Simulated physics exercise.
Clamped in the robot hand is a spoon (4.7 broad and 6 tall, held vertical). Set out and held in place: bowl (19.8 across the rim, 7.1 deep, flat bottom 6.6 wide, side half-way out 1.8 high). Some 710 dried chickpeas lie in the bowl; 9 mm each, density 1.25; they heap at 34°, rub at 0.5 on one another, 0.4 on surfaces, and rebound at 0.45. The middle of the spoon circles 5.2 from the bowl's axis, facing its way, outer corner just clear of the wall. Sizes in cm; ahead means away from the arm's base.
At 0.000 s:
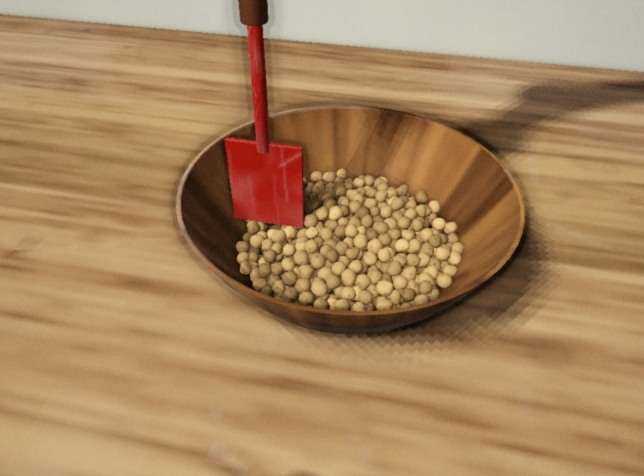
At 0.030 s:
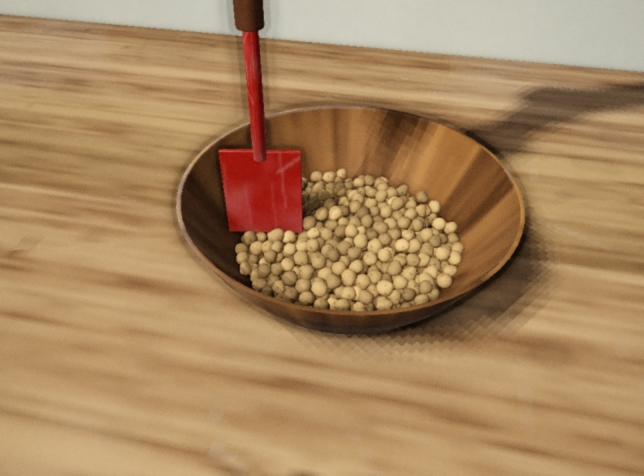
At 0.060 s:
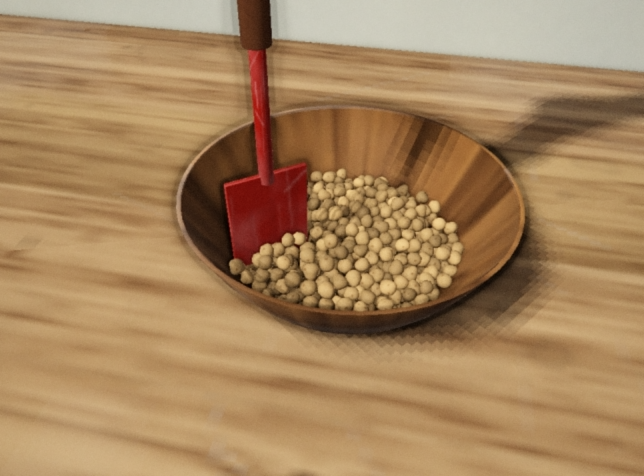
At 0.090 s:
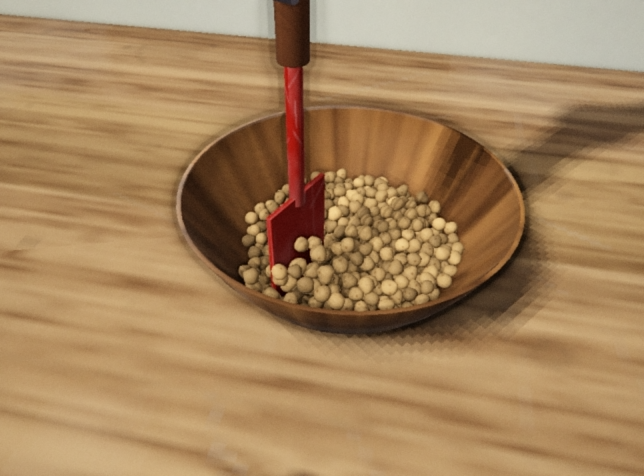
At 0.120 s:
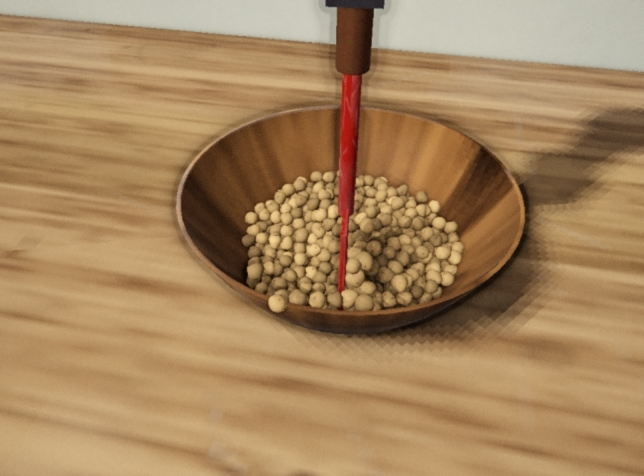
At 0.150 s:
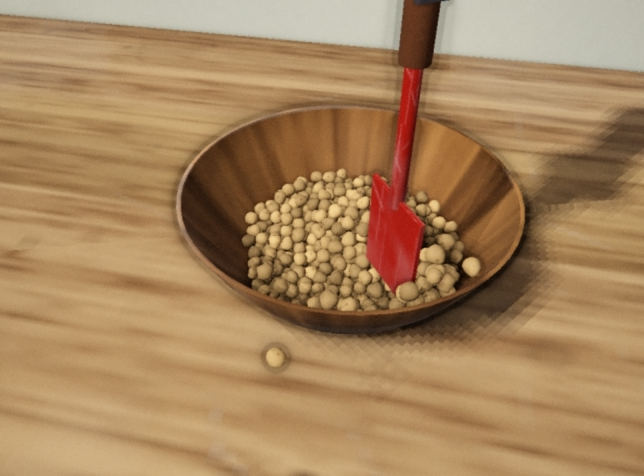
A red, flat-bladed tool with a brown handle, held upright, dips into a wooden bowl of chickpeas and sweeps from left to right through them, turning as it goes, while one chickpea leaves over the near rim.
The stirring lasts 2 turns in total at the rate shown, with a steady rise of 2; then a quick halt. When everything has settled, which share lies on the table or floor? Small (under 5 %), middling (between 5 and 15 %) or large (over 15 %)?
On the table or floor the share is middling, between 5 and 15 %.
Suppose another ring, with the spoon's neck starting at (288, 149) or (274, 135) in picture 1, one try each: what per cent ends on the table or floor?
Some 20 and 15 per cent.
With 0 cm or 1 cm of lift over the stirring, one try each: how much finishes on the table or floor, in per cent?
Some 25 and 10 per cent.
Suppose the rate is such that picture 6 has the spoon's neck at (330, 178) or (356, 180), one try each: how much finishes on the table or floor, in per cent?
Some 5 and 5 per cent.
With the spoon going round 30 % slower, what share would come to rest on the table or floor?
In that case some 0 per cent.
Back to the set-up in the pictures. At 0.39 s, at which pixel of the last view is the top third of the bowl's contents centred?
Near (344, 218).
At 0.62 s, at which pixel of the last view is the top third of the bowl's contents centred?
Near (346, 225).
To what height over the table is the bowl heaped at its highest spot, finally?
About 5.0 cm.
After 0.39 s, 356° round, highest piece 14 above the table; 664 in the bowl, 26 on the table or floor, 23 in flight or on the tool.
After 0.62 s, 226° round, highest piece 5 above the table; 656 in the bowl, 56 on the table or floor, 1 in flight or on the tool.
After 0.94 s, 0° round, highest piece 5 above the table; 656 in the bowl, 57 on the table or floor.
After 1.64 s, 0° round, highest piece 5 above the table; 656 in the bowl, 57 on the table or floor.
At rest, 656 in the bowl, 57 on the table or floor. That is 8 % on the table or floor.
